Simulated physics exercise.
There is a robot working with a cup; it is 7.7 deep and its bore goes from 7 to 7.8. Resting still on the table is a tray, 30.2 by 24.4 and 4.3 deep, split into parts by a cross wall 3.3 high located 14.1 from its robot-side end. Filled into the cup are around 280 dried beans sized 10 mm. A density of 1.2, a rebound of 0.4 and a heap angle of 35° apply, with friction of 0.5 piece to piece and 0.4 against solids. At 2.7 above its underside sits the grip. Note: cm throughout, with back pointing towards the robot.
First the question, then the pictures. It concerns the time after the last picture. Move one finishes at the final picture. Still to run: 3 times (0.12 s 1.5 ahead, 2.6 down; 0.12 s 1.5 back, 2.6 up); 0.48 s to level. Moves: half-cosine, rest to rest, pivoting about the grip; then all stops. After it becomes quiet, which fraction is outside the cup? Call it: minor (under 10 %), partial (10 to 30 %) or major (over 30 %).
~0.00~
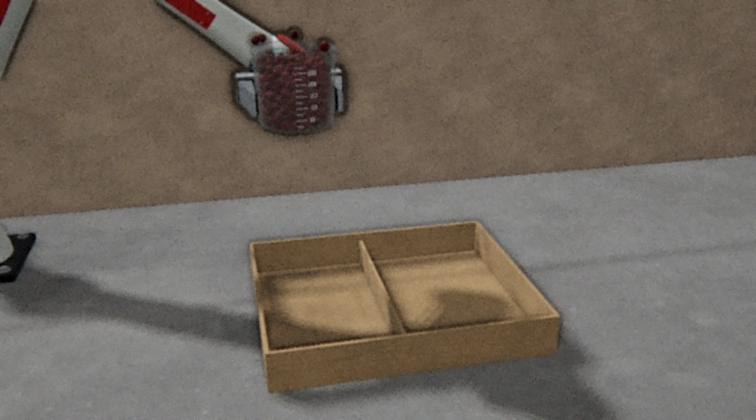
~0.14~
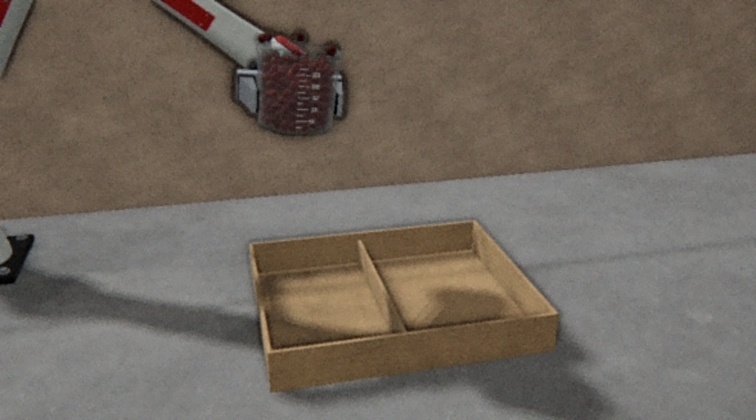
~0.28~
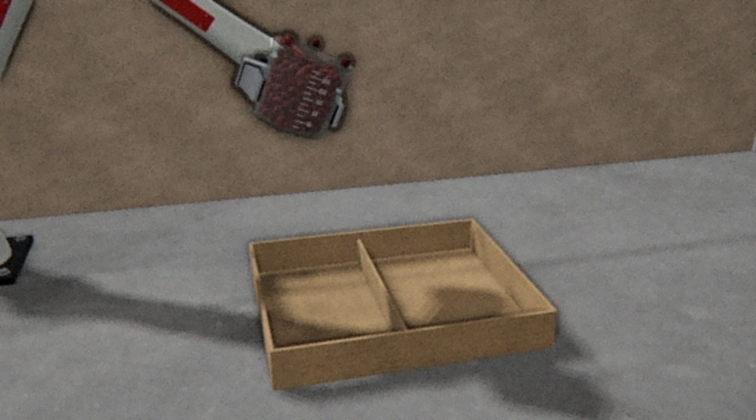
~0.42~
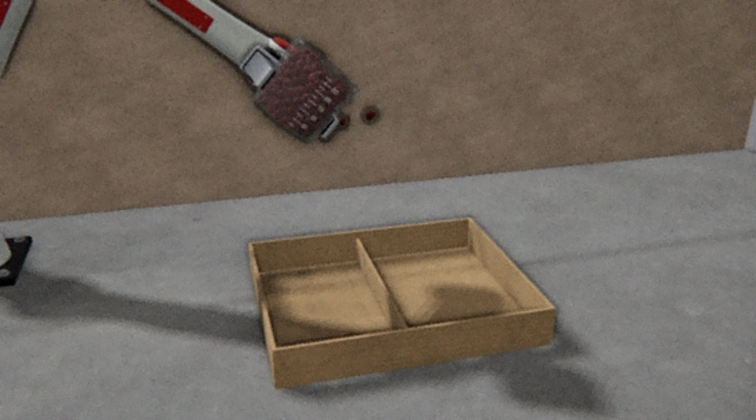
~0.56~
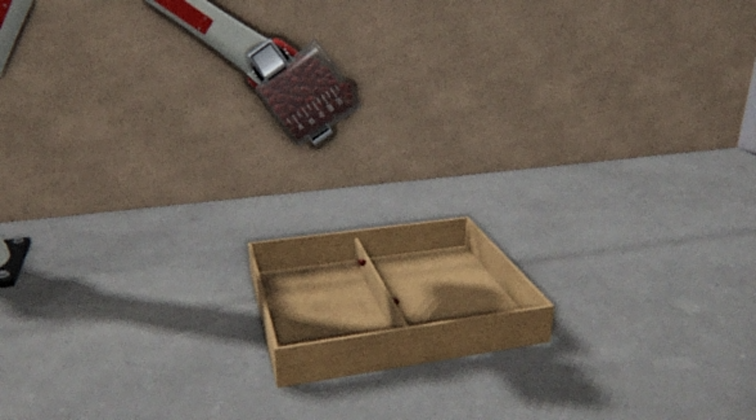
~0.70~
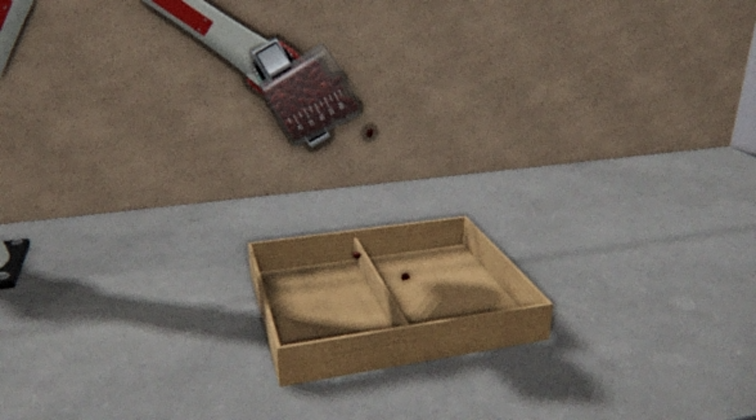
My call is minor.
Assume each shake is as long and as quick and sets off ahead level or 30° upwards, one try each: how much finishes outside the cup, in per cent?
Try one gives about 30 in a hundred, try two about 45 in a hundred.
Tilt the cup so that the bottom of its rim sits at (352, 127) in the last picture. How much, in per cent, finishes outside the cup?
Roughly 25 per cent.
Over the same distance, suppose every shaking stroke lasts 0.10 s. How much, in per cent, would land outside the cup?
That gives about 10 percent.
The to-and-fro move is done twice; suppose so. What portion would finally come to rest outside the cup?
5 %.
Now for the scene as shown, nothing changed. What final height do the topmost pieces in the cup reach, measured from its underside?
Height at rest: Approx. 8.0 cm.
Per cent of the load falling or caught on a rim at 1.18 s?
Roughly 1 percent.
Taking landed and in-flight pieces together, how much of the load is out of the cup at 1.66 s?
Near 5 per cent so far.
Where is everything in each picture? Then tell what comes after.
The first frame shows cup middle at (295, 88), level; upper third of the load around (294, 69), from x 255 to 330, top at y 35; 281 in the cup.
The second frame shows cup middle at (297, 90), tilted 6° forward; upper third of the load around (297, 70), from x 260 to 330, top at y 35.
The third frame shows cup middle at (301, 91), tilted 22° forward; upper third of the load around (301, 72), from x 265 to 345, top at y 40.
The fourth frame shows cup middle at (304, 93), tilted 42° forward; upper third of the load around (303, 76), from x 265 to 370, top at y 50; 279 in the cup, 2 in flight or on a rim.
The fifth frame shows cup middle at (307, 96), tilted 58° forward; upper third of the load around (306, 80), from x 265 to 395, top at y 60; 279 in the cup, 1 in the robot-side part, 1 in the far-side part.
The sixth frame shows cup middle at (308, 98), tilted 64° forward; upper third of the load around (307, 82), from x 270 to 405, top at y 65; 278 in the cup, 1 in the robot-side part, 1 in the far-side part, 1 in flight or on a rim.
By 1.18 s, tilted 64° forward, highest piece 30 above the table; 267 in the cup, 10 in the far-side part, 1 in the robot-side part, 3 in flight or on a rim.
By 1.66 s, tilted 32° forward, highest piece 30 above the table; 263 in the cup, 15 in the far-side part, 2 in the robot-side part, 1 in flight or on a rim.
By 2.10 s, level, highest piece 32 above the table; 263 in the cup, 16 in the far-side part, 2 in the robot-side part.
By 3.15 s, level, highest piece 32 above the table; 263 in the cup, 16 in the far-side part, 2 in the robot-side part.
Final count, 263 in the cup, 16 in the far-side part, 2 in the robot-side part. That is 6 % outside the cup.
